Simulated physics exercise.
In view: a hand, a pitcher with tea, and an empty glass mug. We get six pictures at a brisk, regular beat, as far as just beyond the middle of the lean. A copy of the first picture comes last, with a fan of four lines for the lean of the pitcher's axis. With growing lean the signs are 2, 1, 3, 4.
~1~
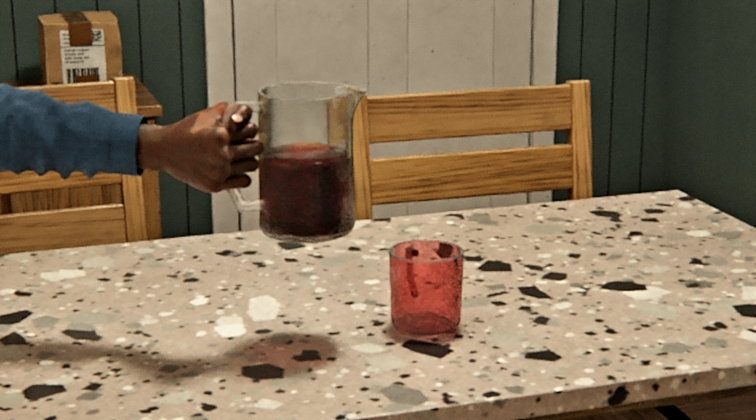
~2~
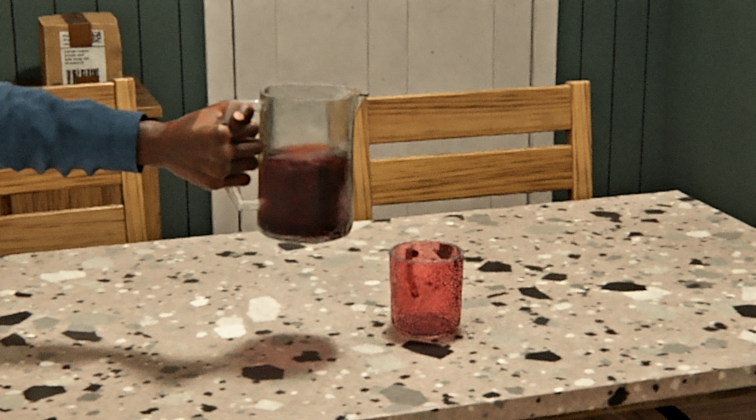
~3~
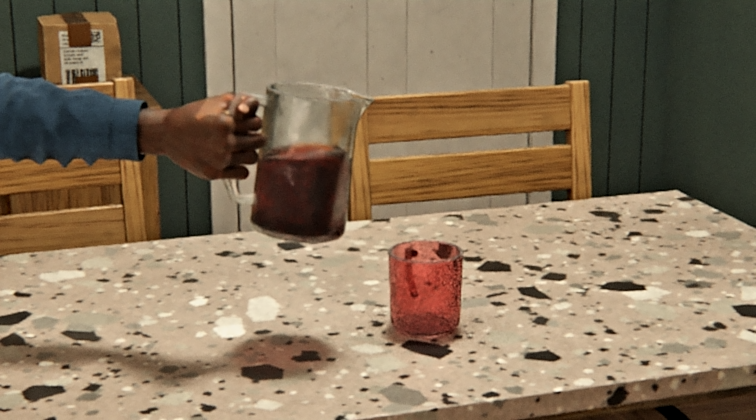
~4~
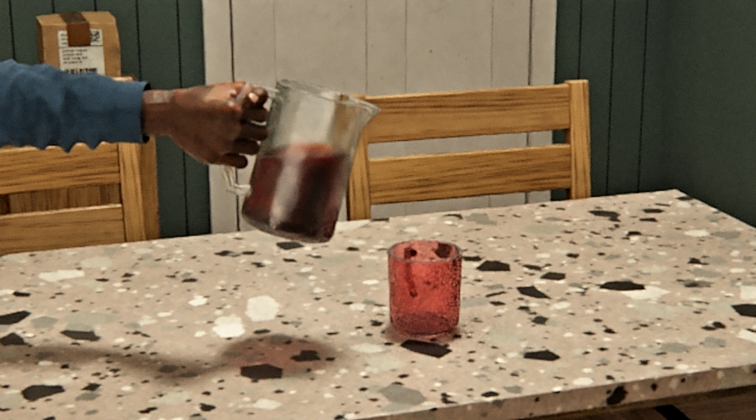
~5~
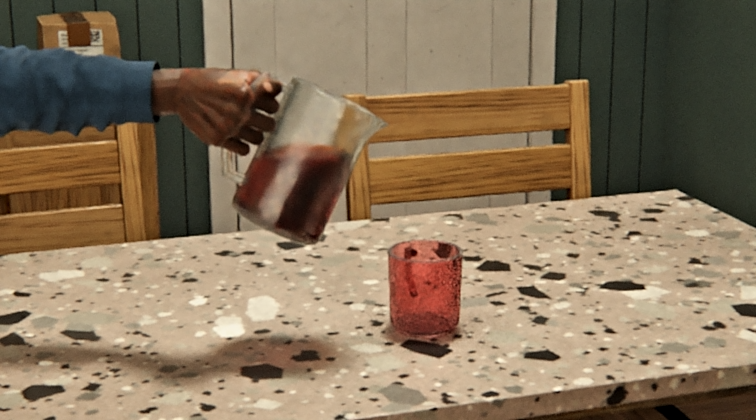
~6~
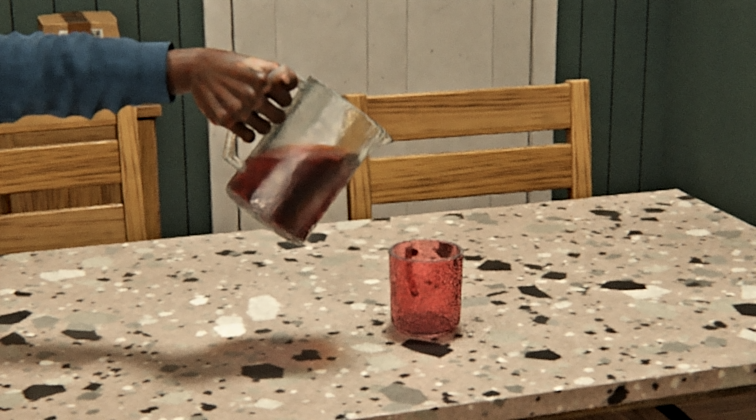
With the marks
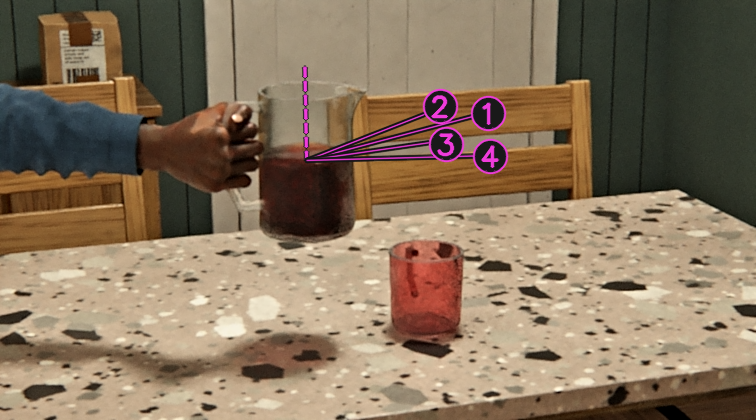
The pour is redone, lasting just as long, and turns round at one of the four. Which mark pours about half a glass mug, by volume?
Take 2.
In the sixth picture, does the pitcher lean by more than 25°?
Yes.
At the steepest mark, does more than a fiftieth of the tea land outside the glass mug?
Yes, it does.
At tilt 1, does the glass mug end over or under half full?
Over half.
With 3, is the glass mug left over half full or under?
Over half.
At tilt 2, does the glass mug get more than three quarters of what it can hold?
No, it does not.
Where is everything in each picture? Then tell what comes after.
Upright, lip at (364, 90); rim of the glass mug round (426, 250); nothing has left yet.
Tipped about 2°, lip at (367, 92); nothing has left yet.
Tipped about 8°, lip at (372, 98); nothing has left yet.
Tipped about 17°, lip at (379, 109); nothing has left yet.
Tipped about 28°, lip at (386, 123); nothing has left yet.
Tipped about 39°, lip at (391, 140); nothing has left yet.
On the marked copy, 1 at (471, 116); 2 at (424, 114); 3 at (429, 142); 4 at (473, 155).
Choosing 1, the glass mug ends with about 74 % of what it can hold; 3 % of the tea is spilt.
Choosing 2, the glass mug ends with about 53 % of what it can hold.
Choosing 3, the glass mug ends with about 82 % of what it can hold; 13 % of the tea is spilt.
Choosing 4, the glass mug ends with about 88 % of what it can hold; 23 % of the tea is spilt.
